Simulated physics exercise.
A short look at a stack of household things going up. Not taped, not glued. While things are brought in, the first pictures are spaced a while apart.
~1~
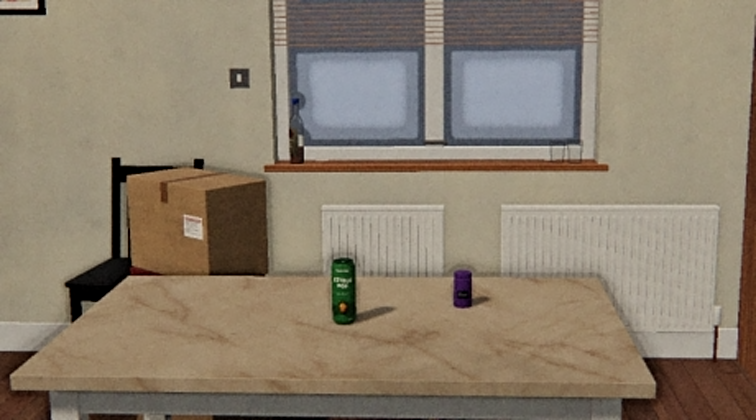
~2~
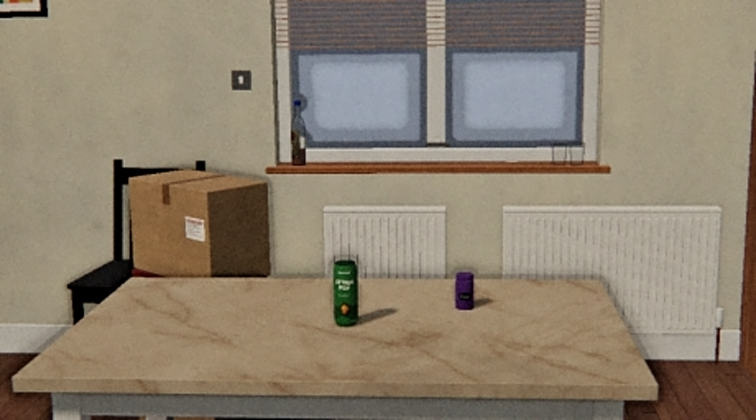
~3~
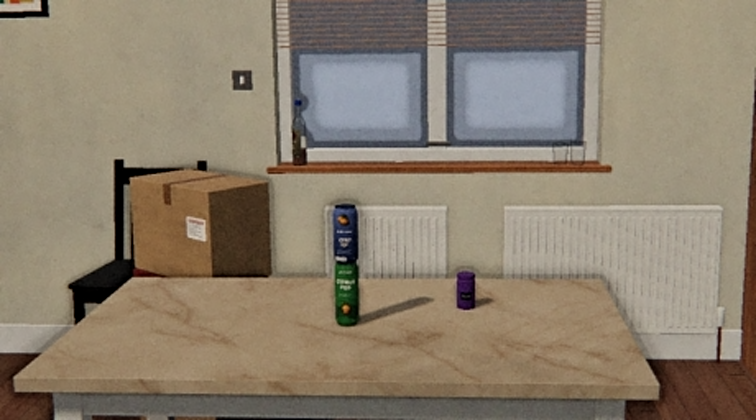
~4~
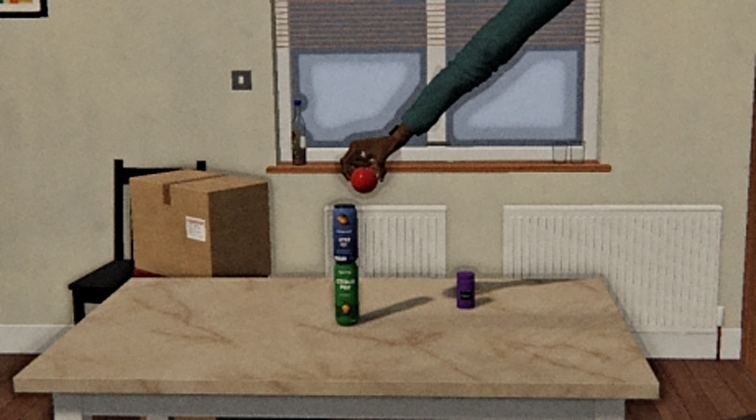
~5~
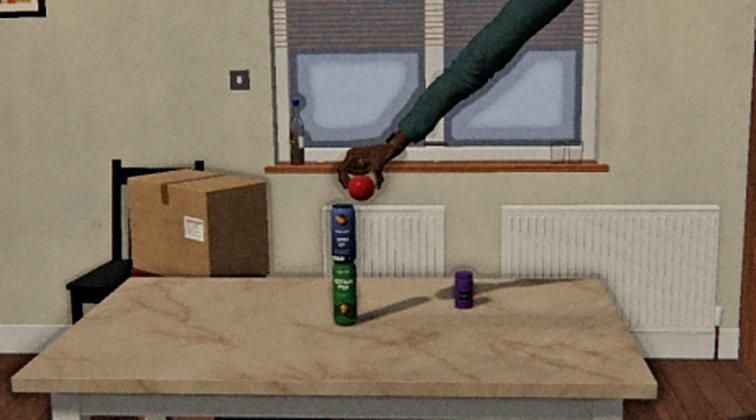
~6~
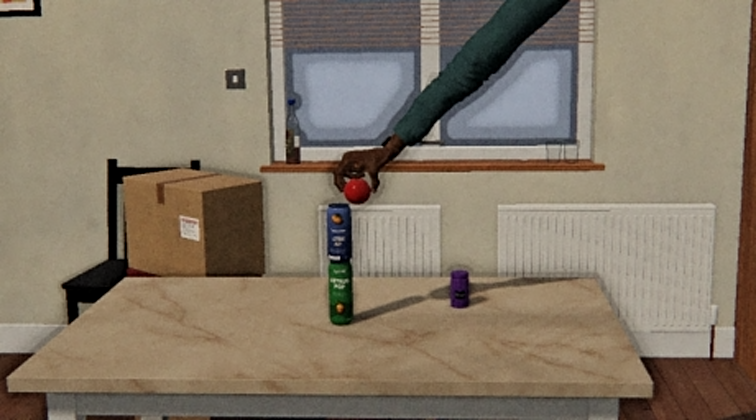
A blue can appears atop a green can, then a hand lowers a red tomato above them.
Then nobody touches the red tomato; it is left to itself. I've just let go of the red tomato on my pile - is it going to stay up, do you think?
No - it doesn't stay intact.
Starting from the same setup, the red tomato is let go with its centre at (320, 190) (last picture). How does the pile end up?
Afterwards the pile tumbles over.
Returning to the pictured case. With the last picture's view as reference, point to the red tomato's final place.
About (389, 311).
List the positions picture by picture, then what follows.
The last thing is not in view yet, in the first frame.
The last thing is not in view yet; green can (346, 294), in the second frame.
The last thing is not in view yet; purple shaker (466, 290), in the third frame.
On its way; red tomato (364, 180); blue can (345, 234), in the fourth frame.
On its way; red tomato (361, 188); green can (345, 293), in the fifth frame.
In place under the hand; red tomato (357, 192); purple shaker (460, 289), in the sixth frame.
Then, 0.30 s after the last picture, red tomato now fallen.
Then, 0.40 s after the last picture, things are still on the move.
Then, 0.50 s after the last picture, as before.
At rest, fallen, red tomato; the other 3 in place. Seen from the same camera at the end, red tomato near (389, 311). The pile loses its balance.
